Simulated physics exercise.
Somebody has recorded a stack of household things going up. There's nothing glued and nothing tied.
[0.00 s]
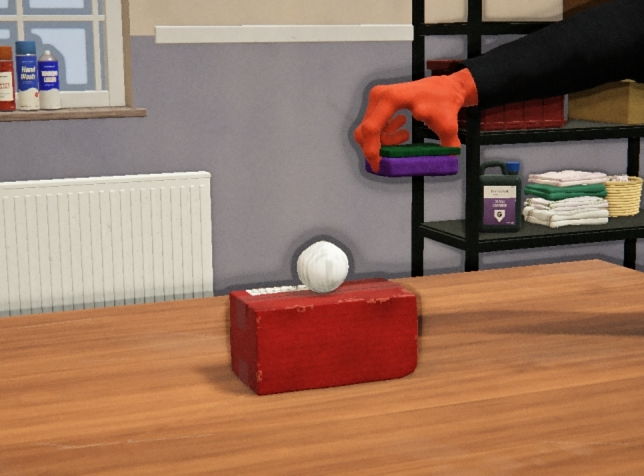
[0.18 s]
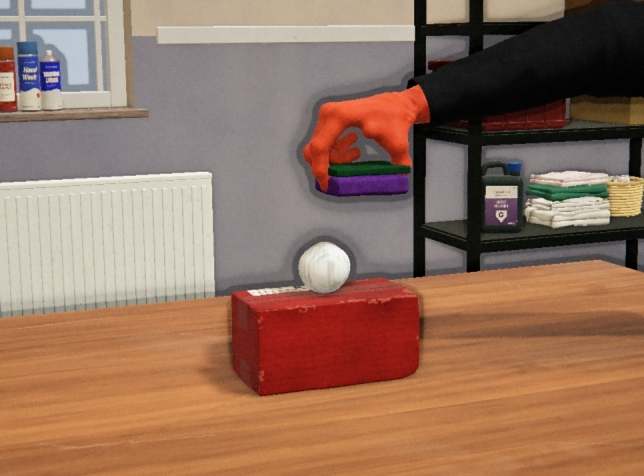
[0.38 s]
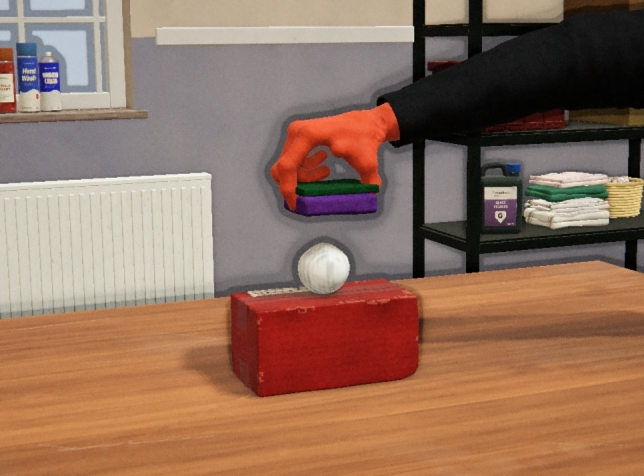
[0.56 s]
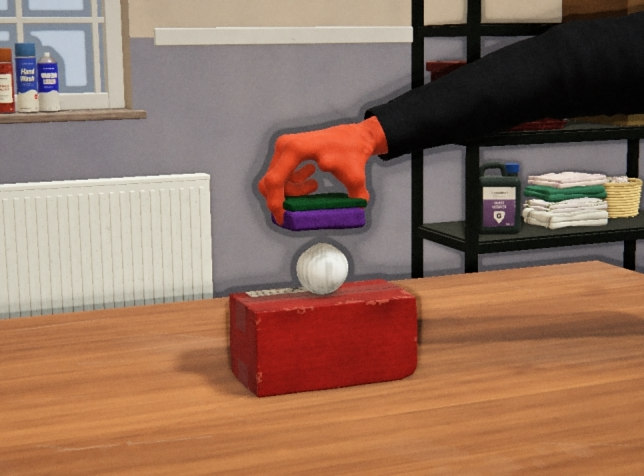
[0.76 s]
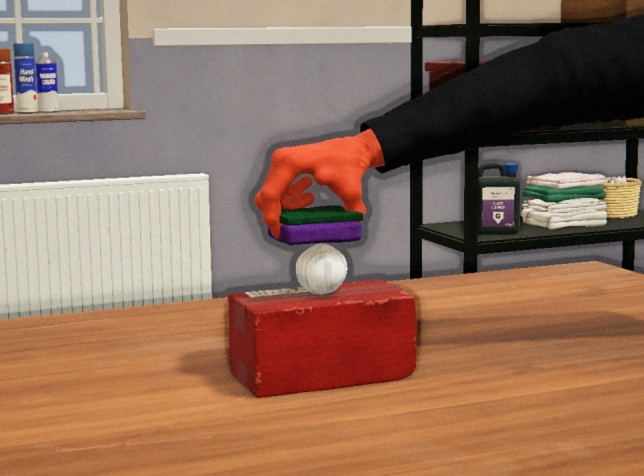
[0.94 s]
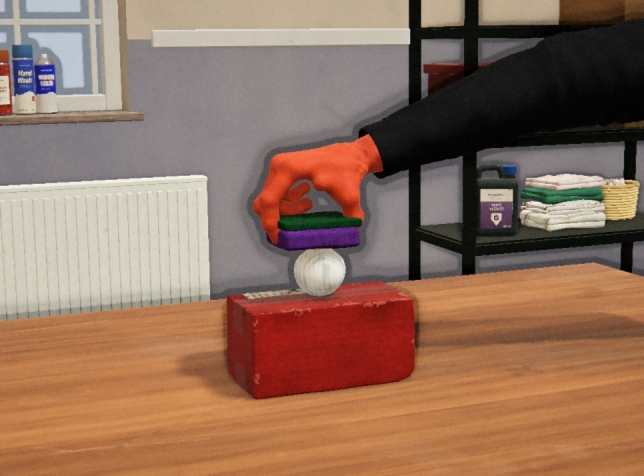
An orange-gloved hand in a black sleeve carried a purple and green sponge leftward and down, then set it on a white onion sitting on a red block, keeping its grip on the sponge.
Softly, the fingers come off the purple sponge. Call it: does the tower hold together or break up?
It breaks up.
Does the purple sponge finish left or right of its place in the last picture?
Leftward.
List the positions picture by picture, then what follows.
On its way; purple sponge (412, 161); white onion (323, 267), in the first picture.
On its way; purple sponge (362, 179); white onion (324, 267), in the second picture.
On its way; purple sponge (330, 198); white onion (324, 268), in the third picture.
On its way; purple sponge (318, 212); white onion (322, 268), in the fourth picture.
Set down, still held; purple sponge (314, 226); white onion (321, 269), in the fifth picture.
Set down, still held; purple sponge (313, 232); white onion (320, 270), in the sixth picture.
After 1.64 s, purple sponge now fallen.
After 1.84 s, things are still on the move.
At rest (4.0 s), fallen, purple sponge; the other 2 in place. Seen from the same camera at the end, purple sponge near (99, 394). The pile gives way.
